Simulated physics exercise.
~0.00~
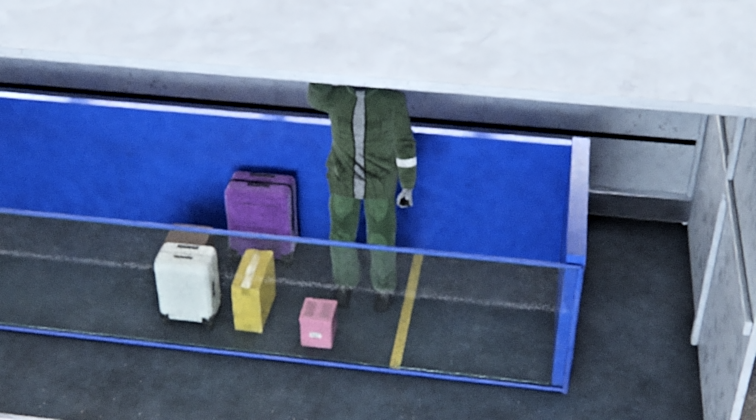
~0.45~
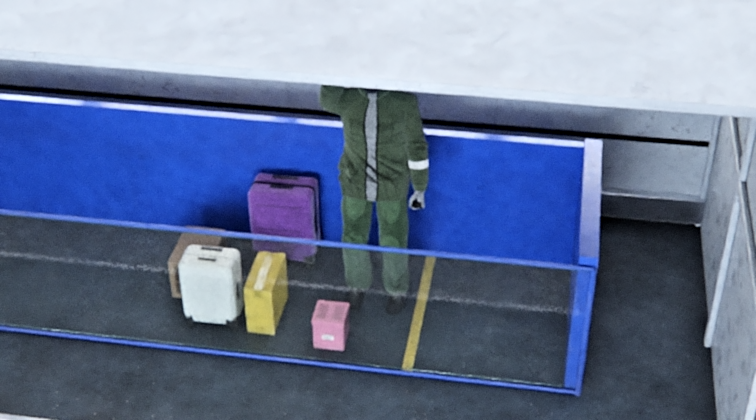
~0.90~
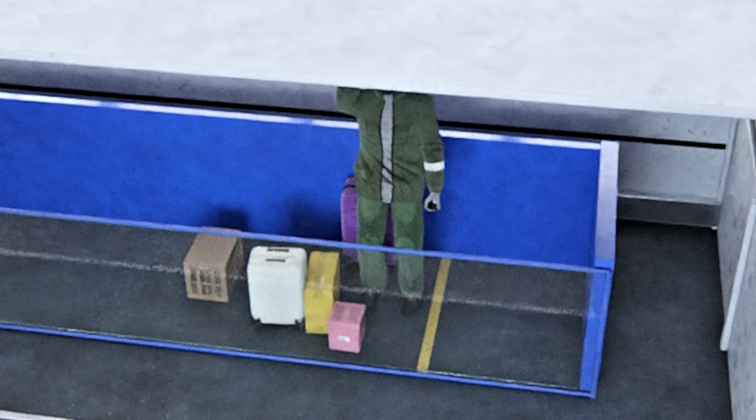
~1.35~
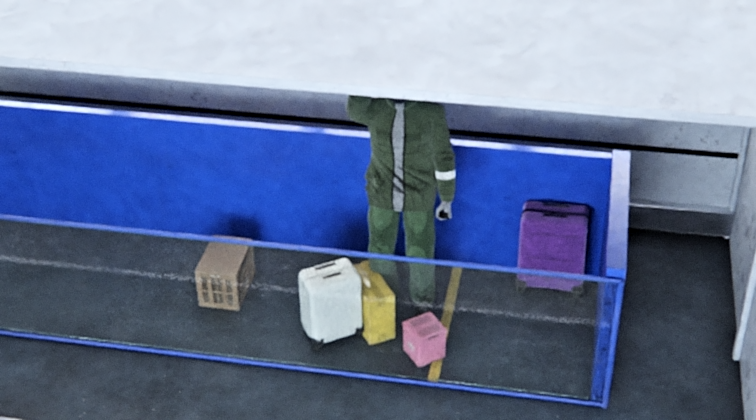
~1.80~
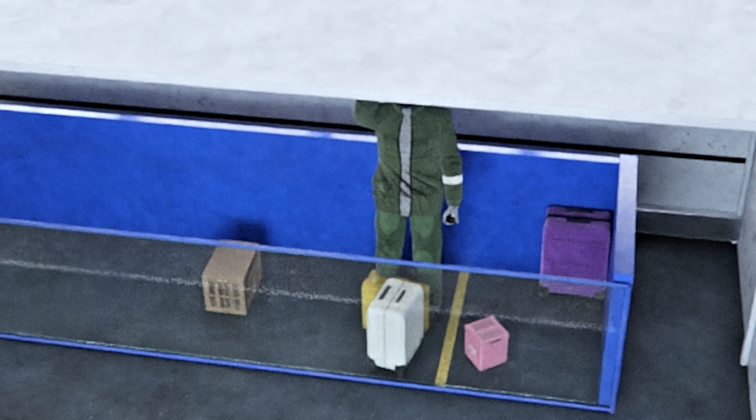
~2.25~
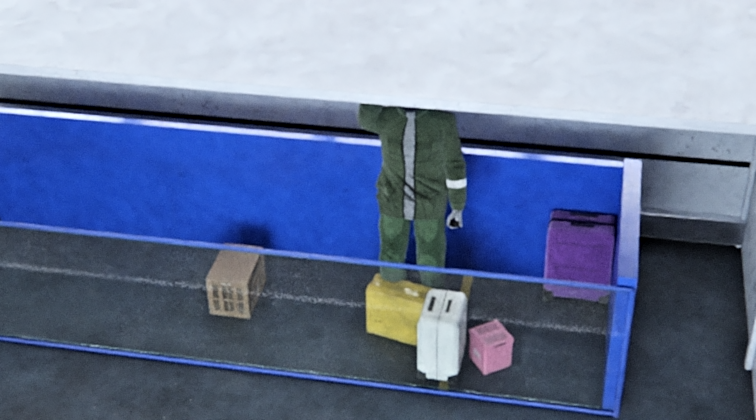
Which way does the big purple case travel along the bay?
The big purple case moves to the right, passing behind the standing person and ending near the right end of the bay.
The purple case rolls right past the yellow line, and the pink box crosses it too.
